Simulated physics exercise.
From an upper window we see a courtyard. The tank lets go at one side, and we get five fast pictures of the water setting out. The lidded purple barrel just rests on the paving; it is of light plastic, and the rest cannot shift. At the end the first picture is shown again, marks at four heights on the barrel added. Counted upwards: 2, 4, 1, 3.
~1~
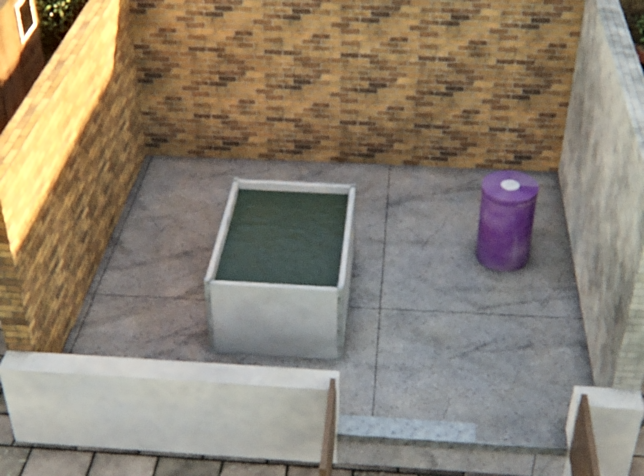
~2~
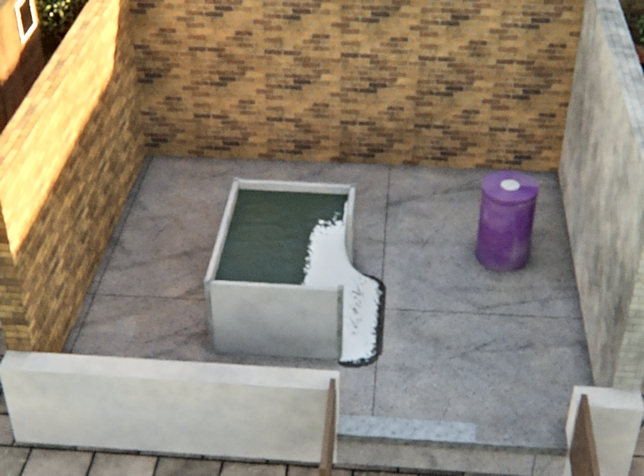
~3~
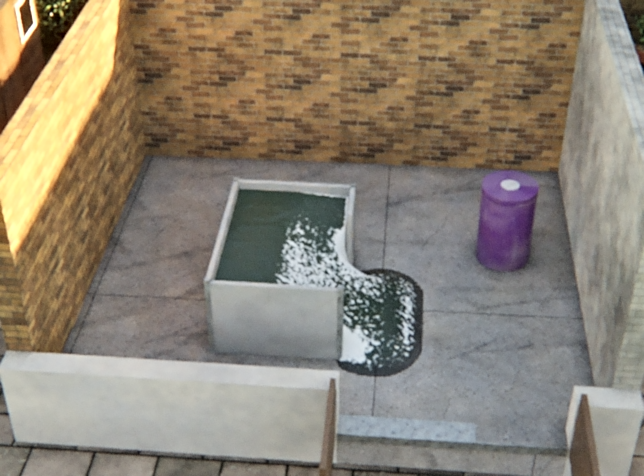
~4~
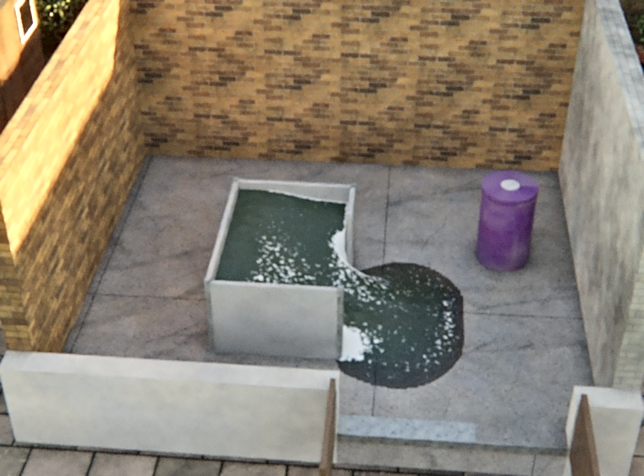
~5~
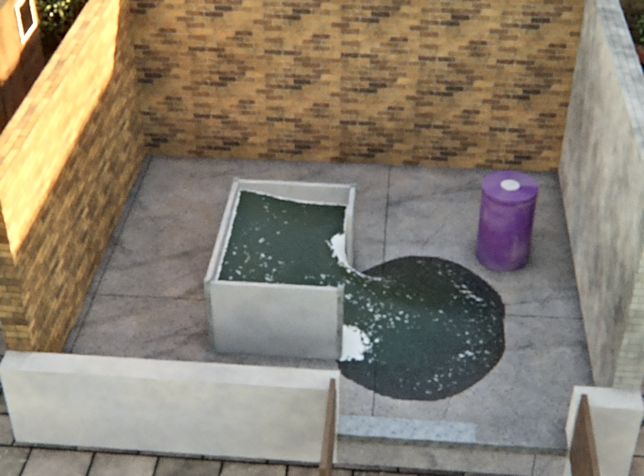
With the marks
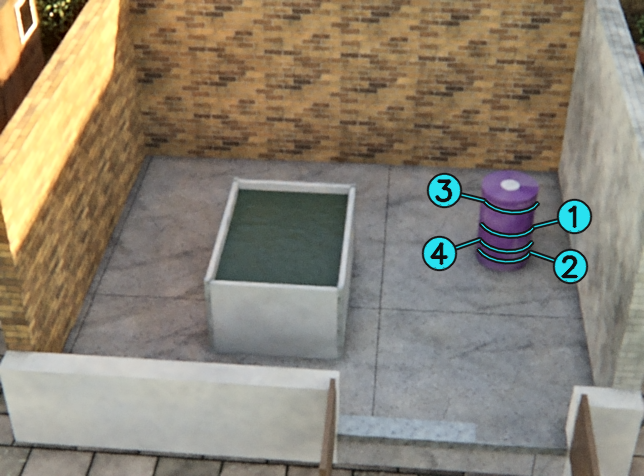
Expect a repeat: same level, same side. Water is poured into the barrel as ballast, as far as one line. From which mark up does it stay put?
The answer is level 4.
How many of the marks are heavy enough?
Three of the four.
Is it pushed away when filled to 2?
Yes, that goes wrong.
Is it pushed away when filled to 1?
No.
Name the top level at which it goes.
That is level 2.
On the marked copy, 1 at (508, 236); 2 at (505, 261); 3 at (511, 212); 4 at (506, 251); from the bottom up 2, 4, 1, 3.
For level 1, it does not move.
For level 2, it is pushed about half its own width away.
For level 3, it does not move.
For level 4, it does not move.
